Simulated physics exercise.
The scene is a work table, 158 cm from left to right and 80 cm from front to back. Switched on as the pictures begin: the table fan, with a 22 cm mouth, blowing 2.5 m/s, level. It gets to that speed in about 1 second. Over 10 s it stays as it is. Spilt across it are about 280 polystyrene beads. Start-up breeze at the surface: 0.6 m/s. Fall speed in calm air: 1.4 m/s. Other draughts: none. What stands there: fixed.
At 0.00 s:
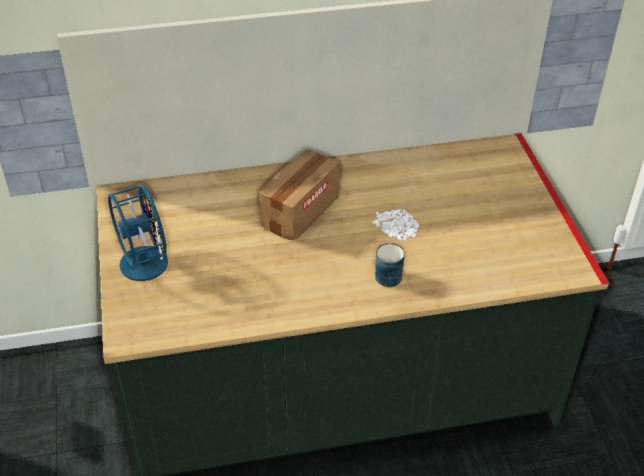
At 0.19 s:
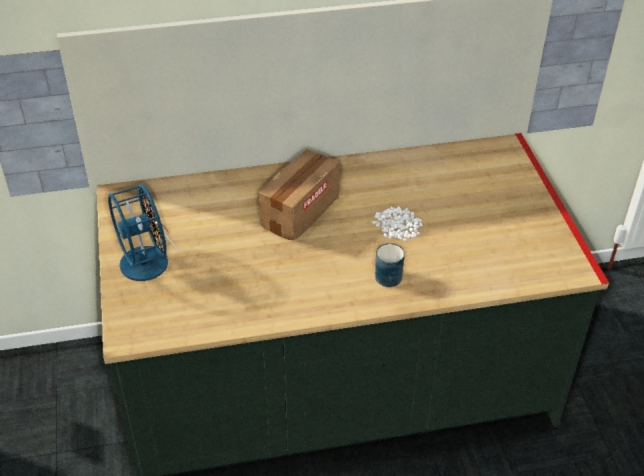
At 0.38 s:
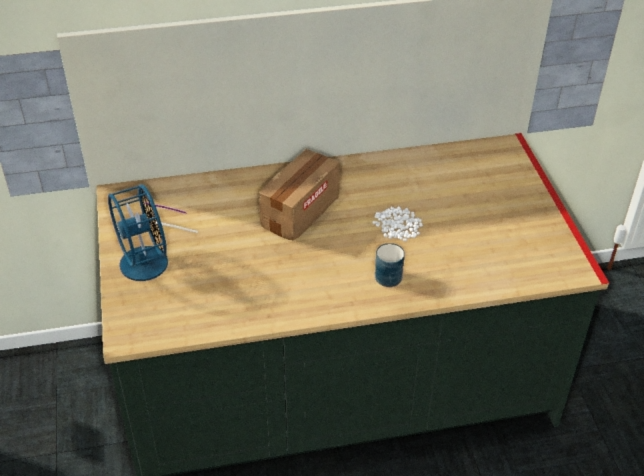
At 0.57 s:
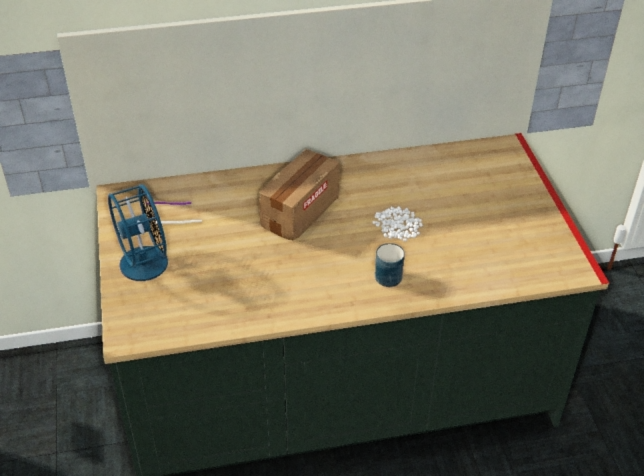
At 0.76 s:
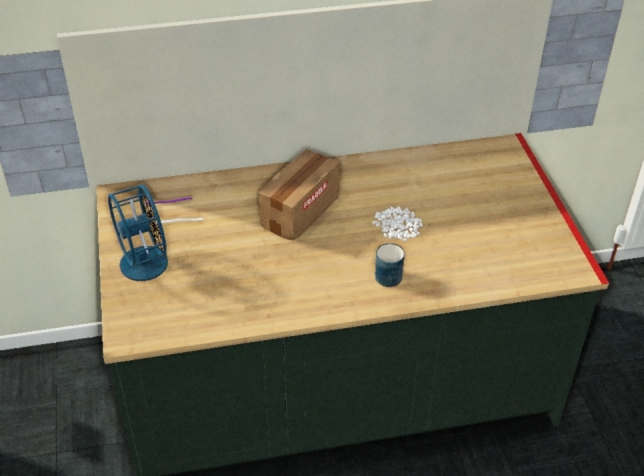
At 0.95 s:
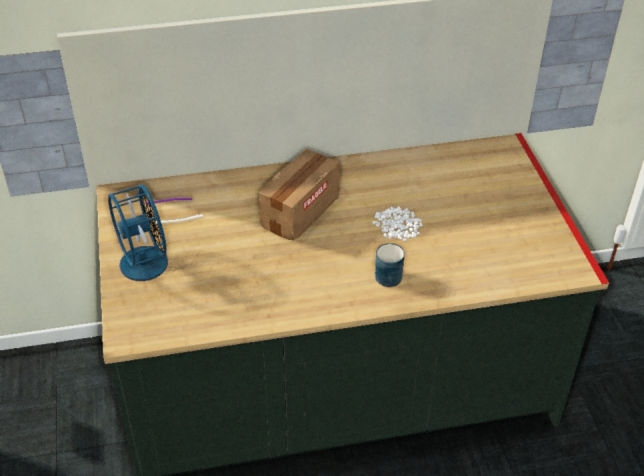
Ribbons on a blue table fan lifting and streaming out to the right, while white beads, box and mug stay still.
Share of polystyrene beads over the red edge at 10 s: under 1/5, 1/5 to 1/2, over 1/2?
Over 1/2.
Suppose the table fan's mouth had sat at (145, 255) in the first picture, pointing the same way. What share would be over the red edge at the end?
In that case roughly 90 percent.
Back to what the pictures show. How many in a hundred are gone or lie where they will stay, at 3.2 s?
0 per cent.
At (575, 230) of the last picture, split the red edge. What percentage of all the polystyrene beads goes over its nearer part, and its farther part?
5 % nearer, 90 % farther.
After 2.0 s, 100 % are on the move or not yet settled, 0 % are over the red edge; the middle of those still in play is near (399, 222).
After 3.2 s, 100 % are on the move or not yet settled, 2 % are over the red edge; the middle of those still in play is near (479, 198).
After 5.5 s, 17 % are on the move or not yet settled, 85 % are over the red edge.
After 10.0 s, at the end, 96 % are over the red edge.
